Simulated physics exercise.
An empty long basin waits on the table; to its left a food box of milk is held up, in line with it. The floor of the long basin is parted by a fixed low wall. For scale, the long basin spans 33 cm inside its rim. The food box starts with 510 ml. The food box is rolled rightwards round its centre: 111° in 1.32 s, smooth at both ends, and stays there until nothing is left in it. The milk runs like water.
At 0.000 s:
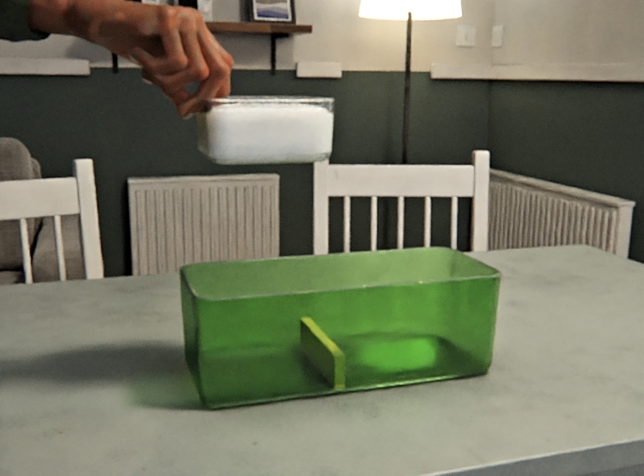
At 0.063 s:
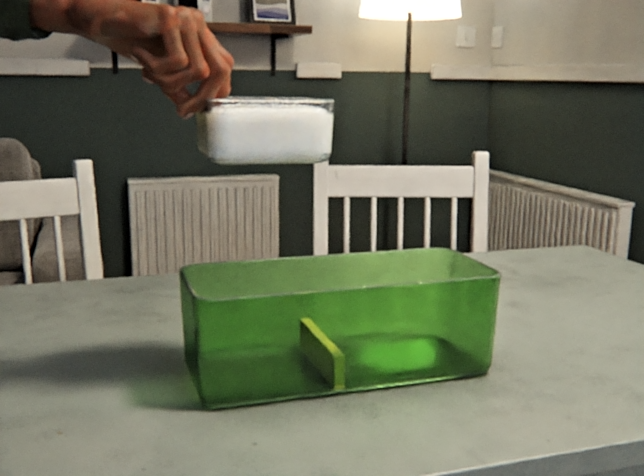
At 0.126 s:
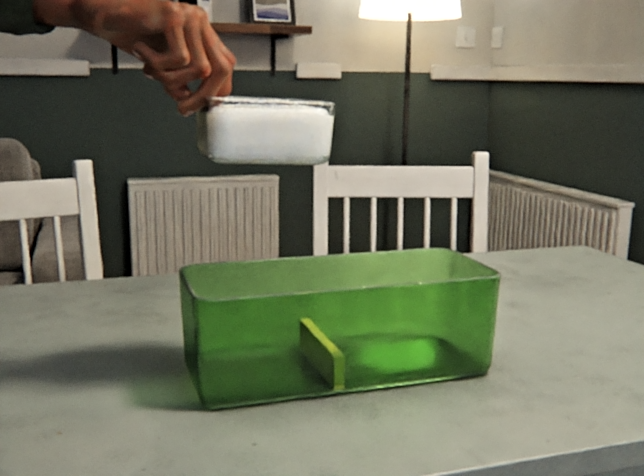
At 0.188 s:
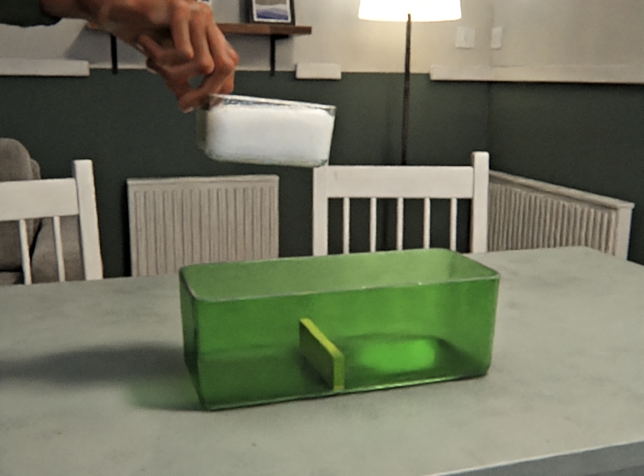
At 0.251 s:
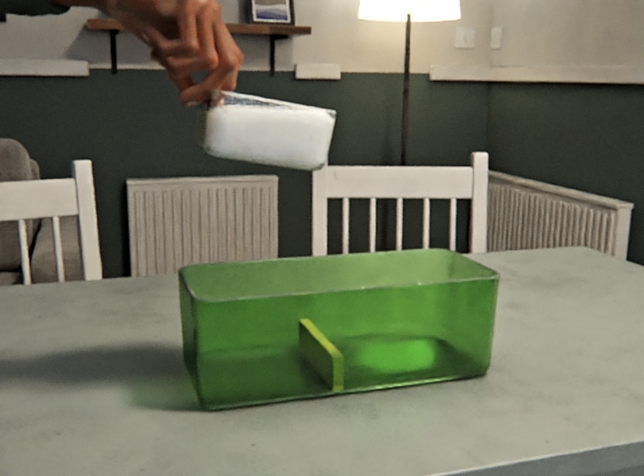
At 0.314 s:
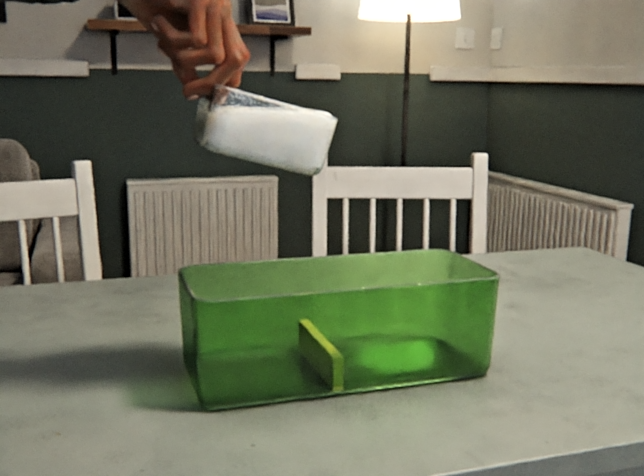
A hand holds a clear container of white liquid above a green basin and tilts it rightwards.
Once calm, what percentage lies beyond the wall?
The far part has some 88 per cent.
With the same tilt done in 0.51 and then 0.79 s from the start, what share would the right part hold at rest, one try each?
First 80, then 80 per cent.
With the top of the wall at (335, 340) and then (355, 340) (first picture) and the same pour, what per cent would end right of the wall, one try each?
First 75, then 70 per cent.
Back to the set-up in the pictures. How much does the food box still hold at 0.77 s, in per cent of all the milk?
About 32 per cent.
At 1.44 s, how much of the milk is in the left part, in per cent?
Near 10 in a hundred.
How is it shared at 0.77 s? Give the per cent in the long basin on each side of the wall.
Near 0 on the left, 30 on the right.
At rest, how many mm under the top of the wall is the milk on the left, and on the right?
Left about 34 mm, right about 18 mm.
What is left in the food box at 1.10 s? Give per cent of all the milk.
Some 5 per cent.
Then, 0.77 s in, the tilt is 69° and 31 per cent is still to pour, 0 is left of the wall and 30 right of it.
Then, 1.10 s in, the tilt is 103° and 5 per cent is still to pour, 6 is left of the wall and 83 right of it.
Then, 1.44 s in, the tilt is 111° and 0 per cent is still to pour, 11 is left of the wall and 88 right of it.
Then, 1.82 s in, the tilt is 111° and 0 per cent is still to pour, 11 is left of the wall and 88 right of it.
Finally, 11 per cent lies left of the wall, 88 right of it and 1 outside.
